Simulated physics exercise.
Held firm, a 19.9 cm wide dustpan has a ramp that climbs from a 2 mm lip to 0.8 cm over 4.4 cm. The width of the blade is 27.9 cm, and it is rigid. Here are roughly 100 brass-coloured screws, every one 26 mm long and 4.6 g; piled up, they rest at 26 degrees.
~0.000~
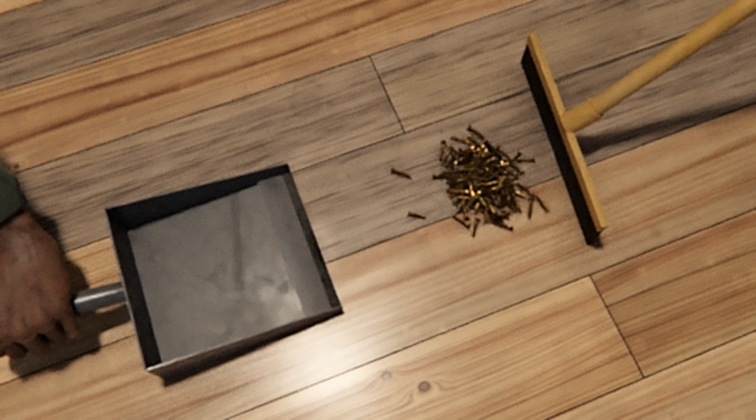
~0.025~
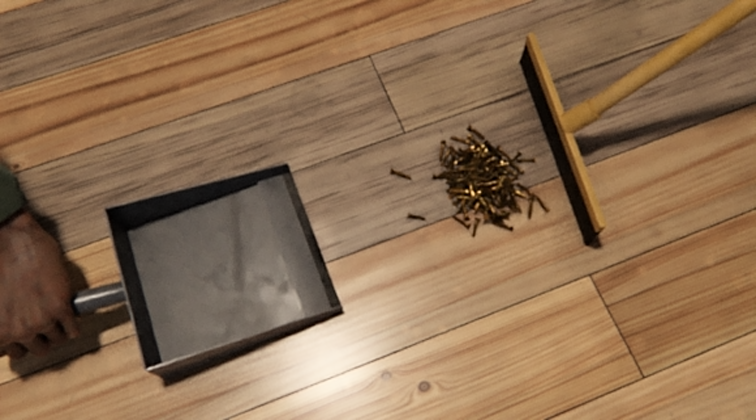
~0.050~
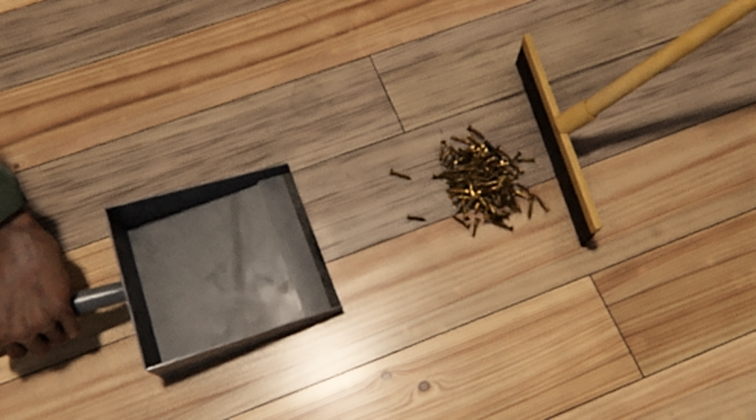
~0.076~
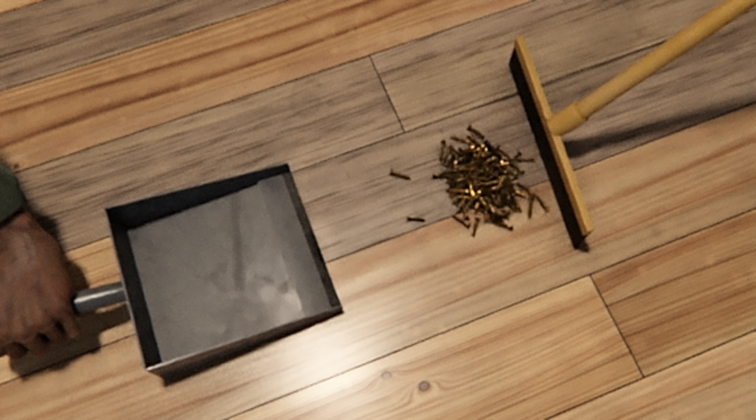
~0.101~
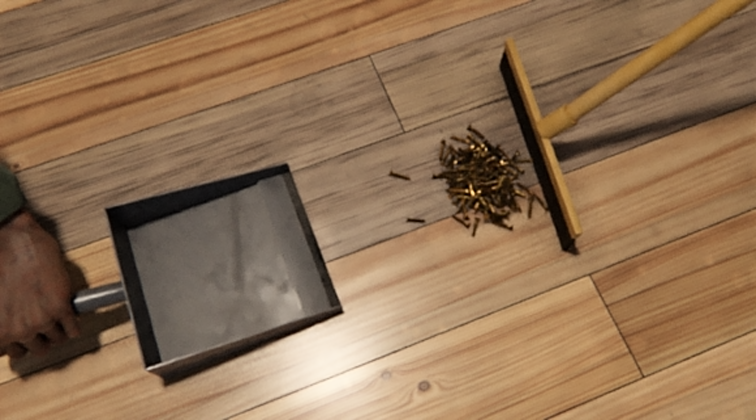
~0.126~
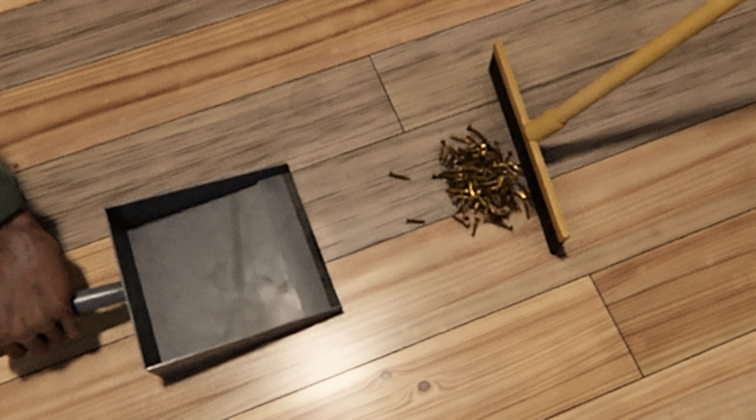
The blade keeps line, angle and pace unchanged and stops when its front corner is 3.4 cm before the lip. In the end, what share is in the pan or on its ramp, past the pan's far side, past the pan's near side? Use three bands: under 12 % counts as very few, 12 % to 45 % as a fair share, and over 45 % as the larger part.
Pan: A fair share; far side: Very few; near side: Very few.
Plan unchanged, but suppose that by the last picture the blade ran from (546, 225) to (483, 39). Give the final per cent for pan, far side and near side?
That ends as pan 20, far 30, and near 0.
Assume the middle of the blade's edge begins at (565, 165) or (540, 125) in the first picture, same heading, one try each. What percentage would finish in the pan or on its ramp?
Some 15 and 15 per cent.
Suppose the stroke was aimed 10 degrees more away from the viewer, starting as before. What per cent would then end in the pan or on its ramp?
Result: Close to 20 %, ramp counted.
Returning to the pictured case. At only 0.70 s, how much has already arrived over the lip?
Roughly 15 % by then.
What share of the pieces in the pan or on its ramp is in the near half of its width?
Roughly 40 percent.
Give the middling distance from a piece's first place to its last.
I'd say near 22 cm.
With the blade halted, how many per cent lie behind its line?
About 0 per cent.
After 0.32 s, middle of the blade 17 cm from the lip; 0 % over the lip, far side 0 %, near side 0 %.
After 0.44 s, middle of the blade 9 cm from the lip; 0 % over the lip, far side 5 %, near side 0 %.
Then, at 0.70 s, middle of the blade 6 cm from the lip; 15 % over the lip, far side 5 %, near side 0 %.
At rest (1.2 s), pan 15 %, far side 5 %, near side 0 %, in front of the lip or behind the blade 75 %.
